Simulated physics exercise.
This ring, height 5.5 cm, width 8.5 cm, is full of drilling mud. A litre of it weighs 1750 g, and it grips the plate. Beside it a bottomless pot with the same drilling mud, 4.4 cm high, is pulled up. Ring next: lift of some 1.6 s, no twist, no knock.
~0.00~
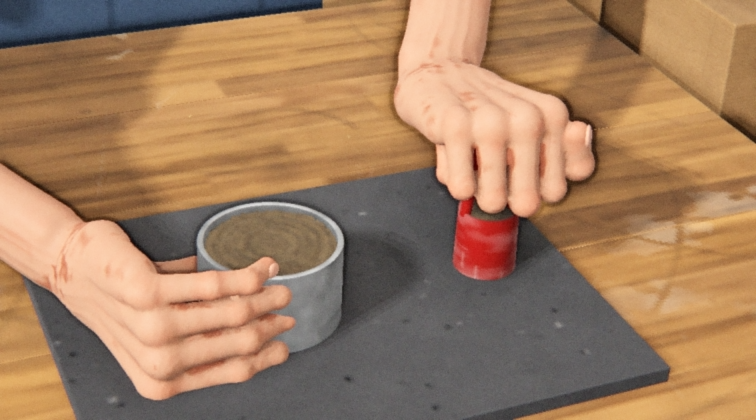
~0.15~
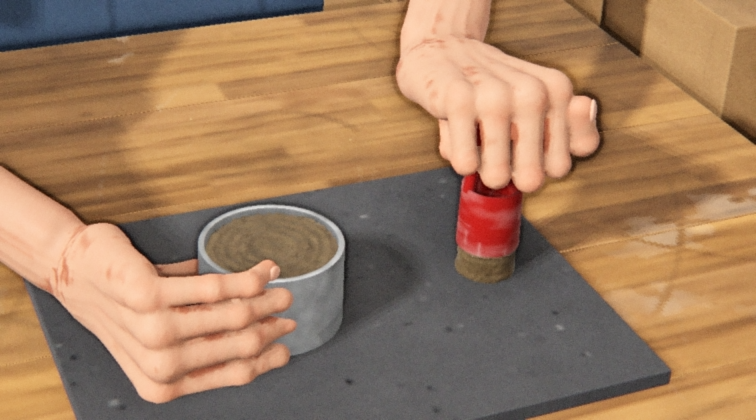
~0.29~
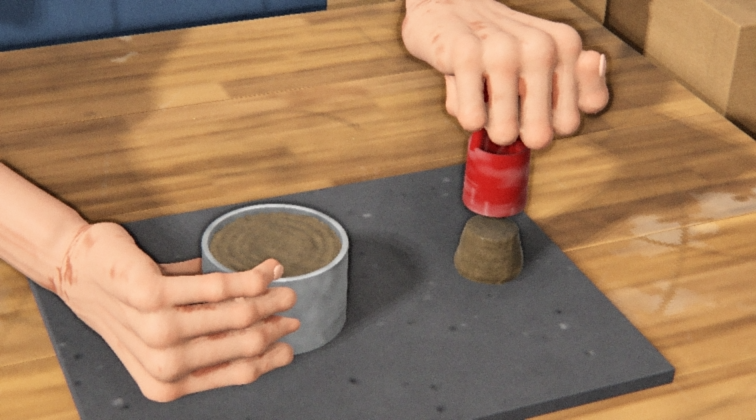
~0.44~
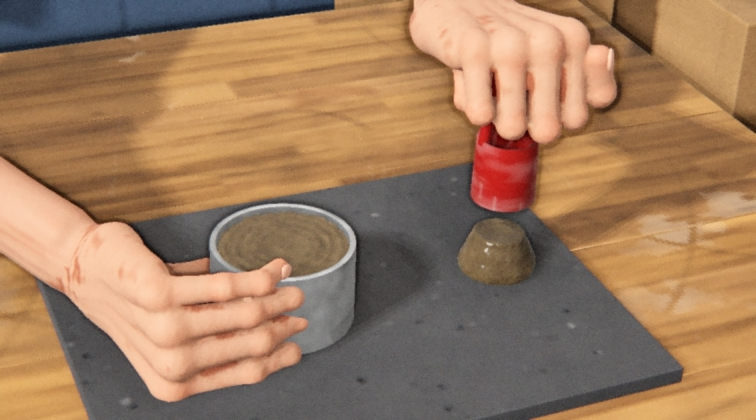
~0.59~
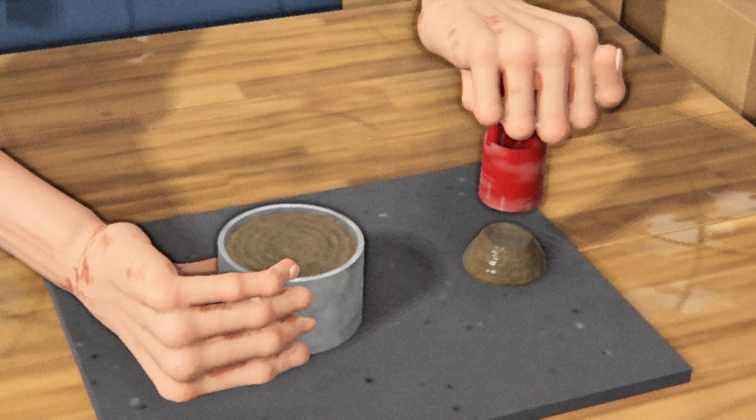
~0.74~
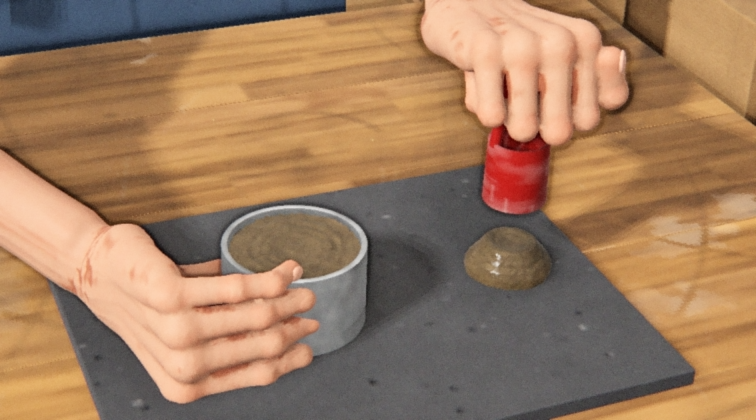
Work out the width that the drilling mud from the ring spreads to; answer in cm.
It should come to around 17.2 cm.
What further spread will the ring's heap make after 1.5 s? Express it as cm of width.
Near 5.5 cm.
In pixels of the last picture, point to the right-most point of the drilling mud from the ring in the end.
Location: About (426, 322).
After 1.1 s, the ring is up 1.1 cm; the drilling mud has come down 0.2 cm to 5.3 cm and is 9.2 cm wide.
After 1.5 s, the ring is up 3.2 cm; the drilling mud has come down 1.4 cm to 4.1 cm and is 12 cm wide.
After 1.9 s, the ring is up 5.4 cm; the drilling mud has come down 2.5 cm to 3.0 cm and is 14 cm wide.
After 2.4 s, the ring is clear; the drilling mud has come down 3.0 cm to 2.5 cm and is 15 cm wide.
After 5.6 s, at rest, the ring is clear; the drilling mud has come down 3.4 cm to 2.1 cm and is 17 cm wide.
